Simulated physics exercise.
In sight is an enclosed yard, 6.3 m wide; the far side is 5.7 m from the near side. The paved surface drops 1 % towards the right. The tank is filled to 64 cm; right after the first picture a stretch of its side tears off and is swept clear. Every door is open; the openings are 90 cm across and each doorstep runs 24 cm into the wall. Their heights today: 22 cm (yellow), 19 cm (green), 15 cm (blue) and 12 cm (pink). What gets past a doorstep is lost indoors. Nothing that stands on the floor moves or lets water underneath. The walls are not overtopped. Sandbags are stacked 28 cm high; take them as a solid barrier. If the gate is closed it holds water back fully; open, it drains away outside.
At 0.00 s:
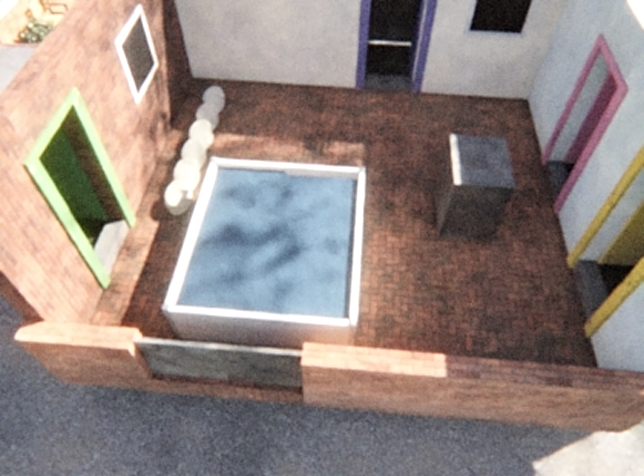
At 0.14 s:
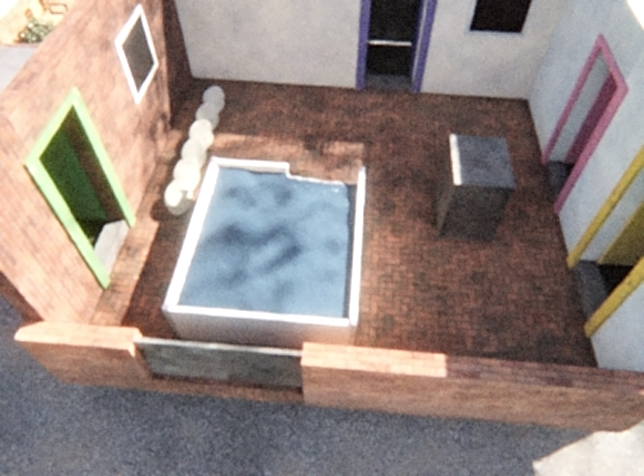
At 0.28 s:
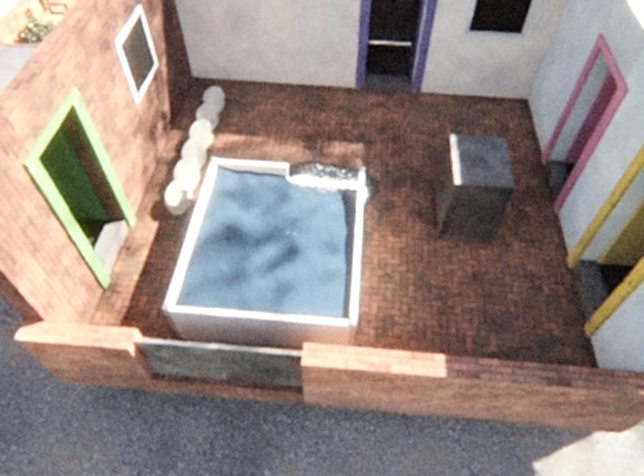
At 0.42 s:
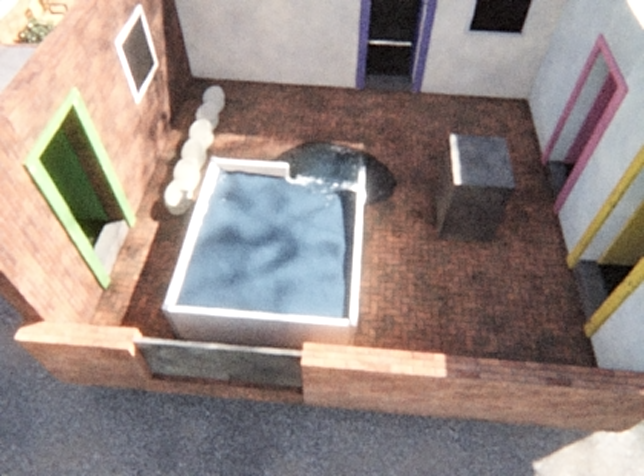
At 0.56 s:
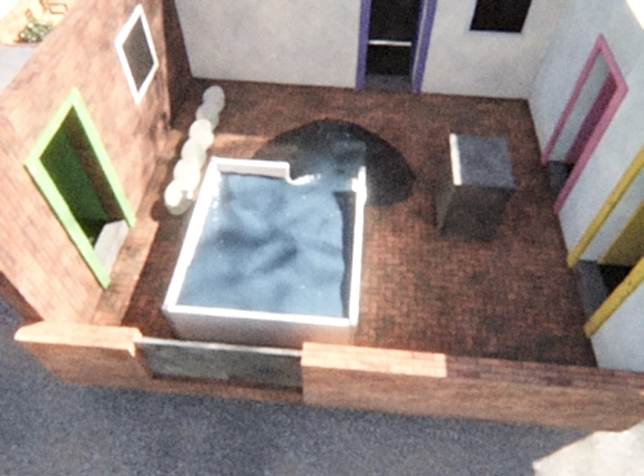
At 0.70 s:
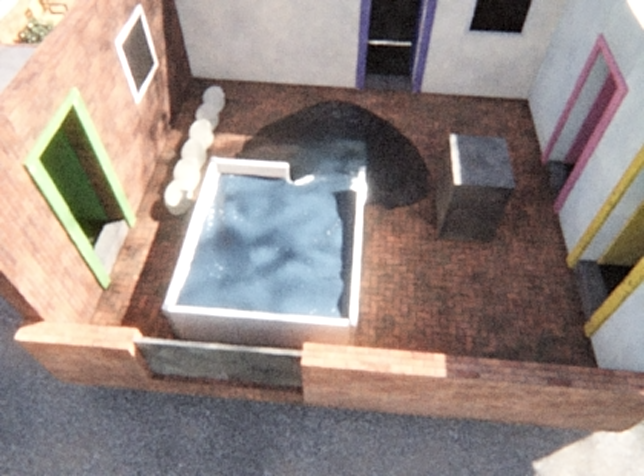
Water poured out through a gap that opened in the far side of a white-edged tank in a brick-paved yard, and a dark wet patch spread steadily across the floor behind it.
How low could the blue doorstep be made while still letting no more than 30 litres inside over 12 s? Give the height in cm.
About 21 cm.
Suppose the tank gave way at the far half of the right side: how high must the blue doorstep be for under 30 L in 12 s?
Some 14.0 cm.
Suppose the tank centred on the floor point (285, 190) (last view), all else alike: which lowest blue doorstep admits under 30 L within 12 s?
About 26 cm.
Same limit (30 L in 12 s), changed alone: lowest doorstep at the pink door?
Roughly 7.0 cm at pink.
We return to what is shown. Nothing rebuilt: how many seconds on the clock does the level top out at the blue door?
Near 2.0 s.
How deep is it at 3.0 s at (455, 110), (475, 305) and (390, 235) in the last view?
Roughly 15, 0 and 0 cm, in turn.
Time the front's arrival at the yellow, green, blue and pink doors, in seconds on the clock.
Arrival: Yellow 4.0 s, green 4.0 s, blue 1.0 s, pink 2.6 s.
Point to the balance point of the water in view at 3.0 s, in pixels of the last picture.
Near (319, 194).
After 1.4 s water covers 30 % of the floor, deepest (38 cm) near (333, 196); 26 cm at the blue door, 4 litres in over its 15 cm doorstep.
After 3.0 s water covers 45 % of the floor, deepest (34 cm) near (520, 102); 25 cm at the blue door, 81 litres in over its 15 cm doorstep.
After 12.0 s water covers 95 % of the floor, deepest (16 cm) near (593, 400); 12 cm at the blue door, 111 litres in over its 15 cm doorstep.
At the blue door as built, the water arrived by 1.0 s and peaked near 29 cm at 2.0 s.
With a doorstep of 19.5 cm, 46 litres would have come in within the 12 s; with 26 cm, 5 litres. So under 30 litres takes about 21 cm.
